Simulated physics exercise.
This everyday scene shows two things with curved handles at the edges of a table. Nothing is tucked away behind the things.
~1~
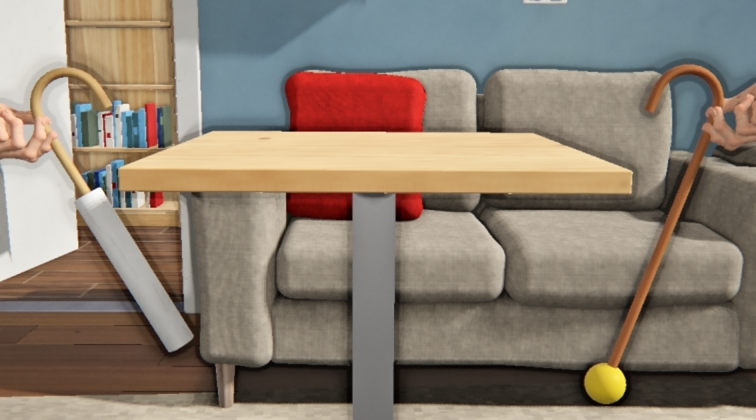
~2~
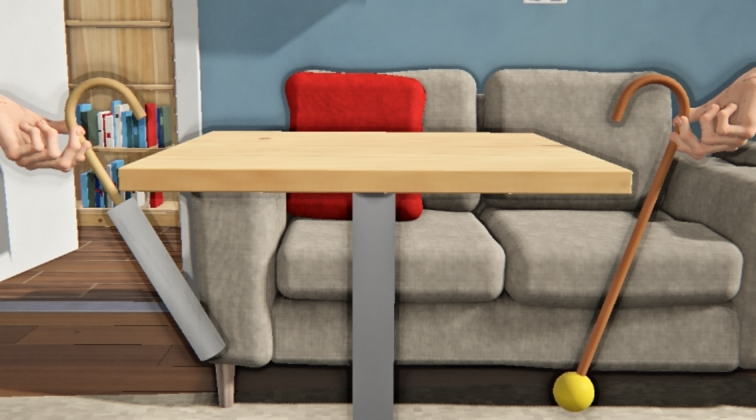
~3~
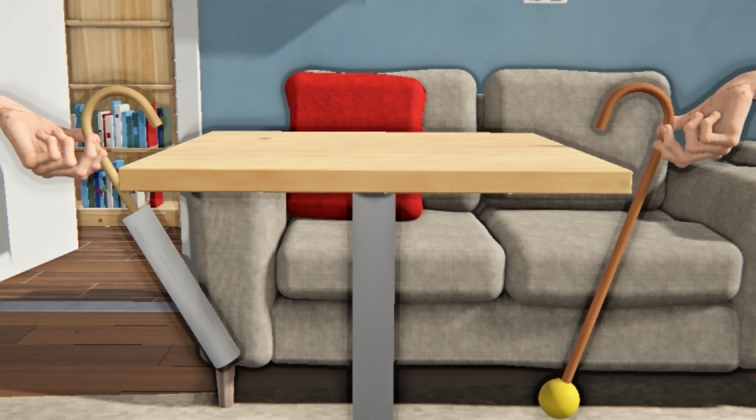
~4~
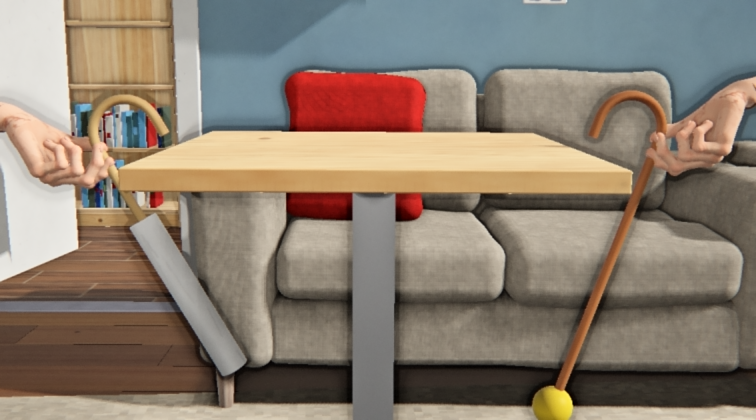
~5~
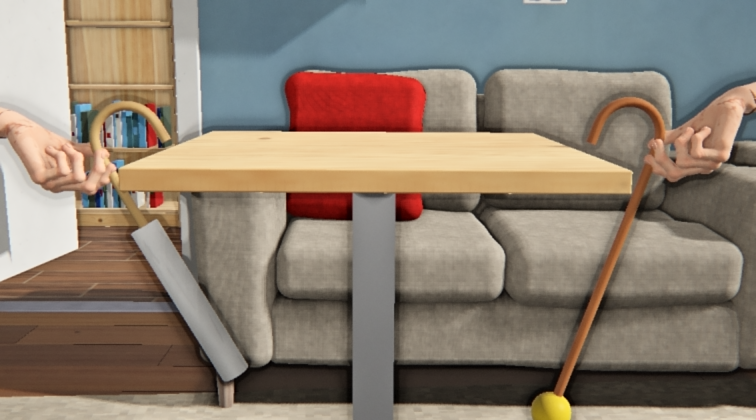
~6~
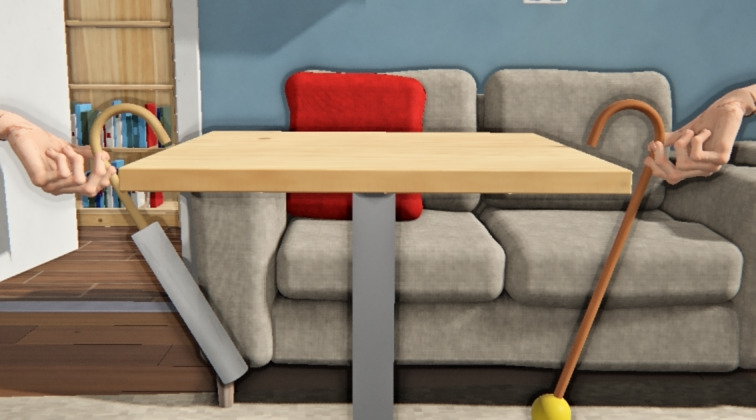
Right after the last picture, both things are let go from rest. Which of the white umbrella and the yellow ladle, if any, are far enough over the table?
My prediction: The white umbrella is gone; the yellow ladle is gone.
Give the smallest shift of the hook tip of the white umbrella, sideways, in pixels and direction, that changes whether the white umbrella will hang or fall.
The flip comes at close to 8 pixels toward the right.
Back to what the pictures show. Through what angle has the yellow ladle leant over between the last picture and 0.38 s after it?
Roughly 10°.
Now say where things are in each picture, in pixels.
In the first frame, still on the way; white umbrella (128, 208); yellow ladle (640, 237); table (374, 156).
In the second frame, still on the way; yellow ladle (607, 246); table (374, 156).
In the third frame, still on the way; white umbrella (176, 226); table (374, 156).
In the fourth frame, still on the way; yellow ladle (585, 261); table (374, 156).
In the fifth frame, still on the way; white umbrella (185, 240); table (374, 156).
In the sixth frame, in place, still held; white umbrella (185, 242); yellow ladle (584, 270); table (374, 156).
Then, 0.38 s later than the last frame, white umbrella dropping; yellow ladle dropping.
When it is over, the white umbrella drops past the edge; the yellow ladle drops past the edge.
